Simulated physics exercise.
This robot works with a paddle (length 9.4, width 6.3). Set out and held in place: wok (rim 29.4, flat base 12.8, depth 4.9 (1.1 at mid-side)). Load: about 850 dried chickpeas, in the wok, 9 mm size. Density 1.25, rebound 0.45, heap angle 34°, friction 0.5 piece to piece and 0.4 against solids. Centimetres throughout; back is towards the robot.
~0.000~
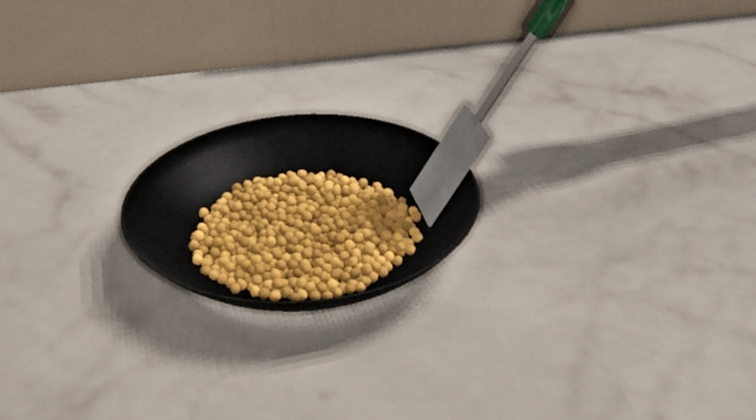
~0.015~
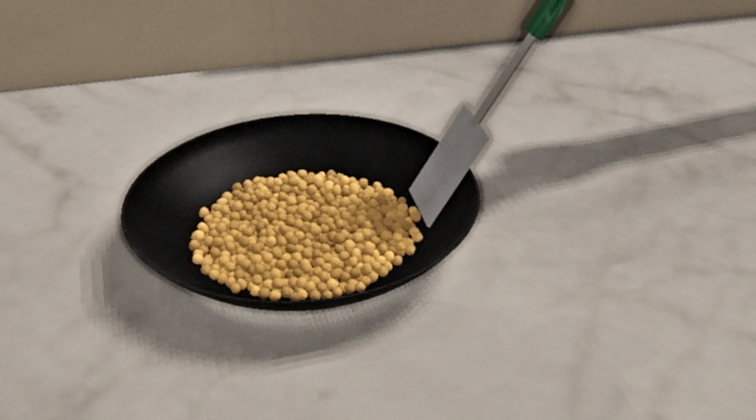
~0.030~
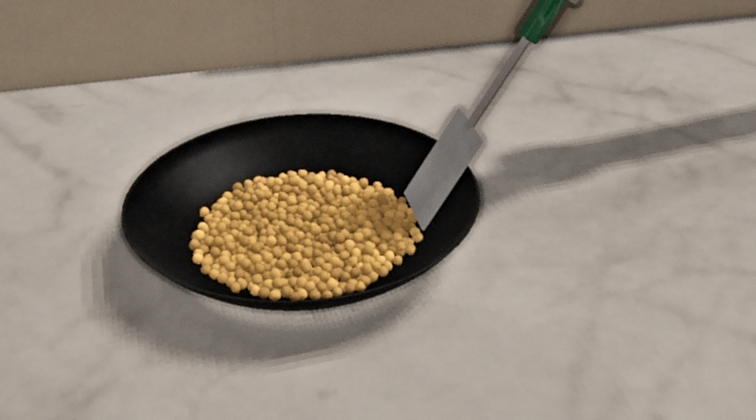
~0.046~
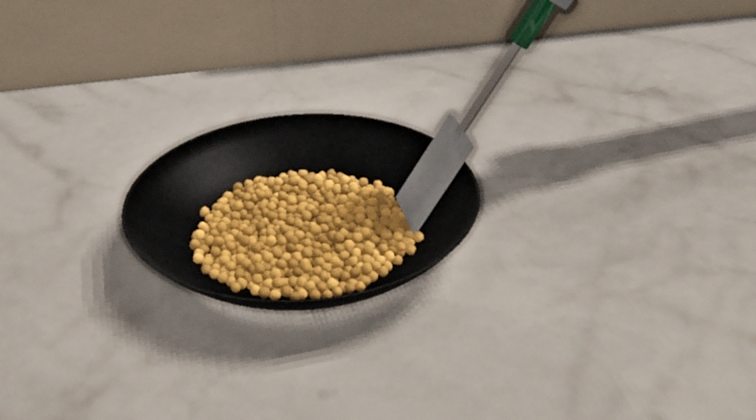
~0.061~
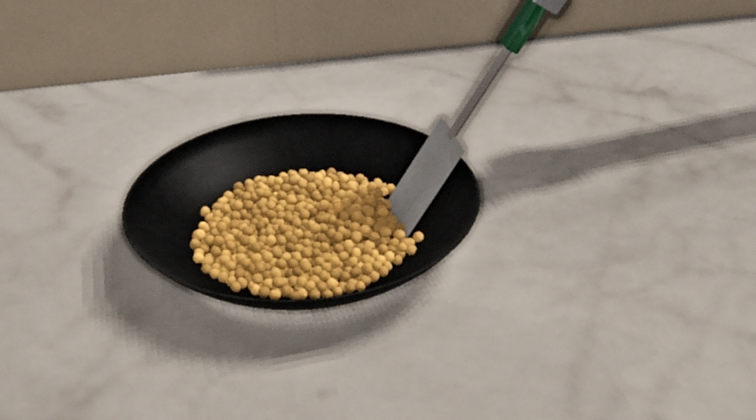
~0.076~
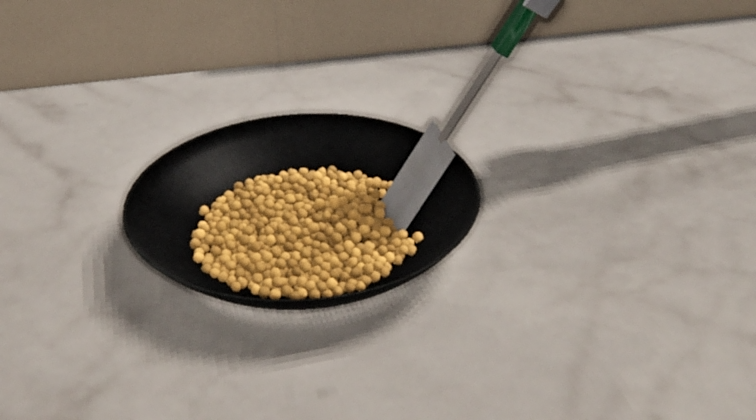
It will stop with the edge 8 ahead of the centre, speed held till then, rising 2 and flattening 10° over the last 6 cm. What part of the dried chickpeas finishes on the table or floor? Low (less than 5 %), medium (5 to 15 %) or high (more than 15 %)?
Share on the table or floor: Low (less than 5 %).
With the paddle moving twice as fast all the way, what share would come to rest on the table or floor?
It would be near 10 per cent.
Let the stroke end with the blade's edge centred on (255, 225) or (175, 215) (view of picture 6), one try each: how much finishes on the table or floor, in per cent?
Some 0 and 10 per cent.
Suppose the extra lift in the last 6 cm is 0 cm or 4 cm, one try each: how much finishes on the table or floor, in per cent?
About 0 and 0 per cent.
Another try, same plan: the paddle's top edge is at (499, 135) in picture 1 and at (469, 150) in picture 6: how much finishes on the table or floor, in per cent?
About 0 per cent.
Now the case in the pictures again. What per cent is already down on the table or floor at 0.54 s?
About 0 per cent.
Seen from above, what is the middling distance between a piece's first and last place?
Roughly 3 cm.
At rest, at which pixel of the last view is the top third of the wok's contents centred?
At about (196, 226).
After 0.18 s, sloping 58°, highest piece 4 above the table; 854 in the wok.
After 0.29 s, sloping 55°, highest piece 5 above the table; 854 in the wok.
After 0.54 s, sloping 48°, highest piece 5 above the table; 854 in the wok.
After 1.59 s, sloping 48°, highest piece 5 above the table; 854 in the wok.
In the end, 854 in the wok. That is 0 % on the table or floor.
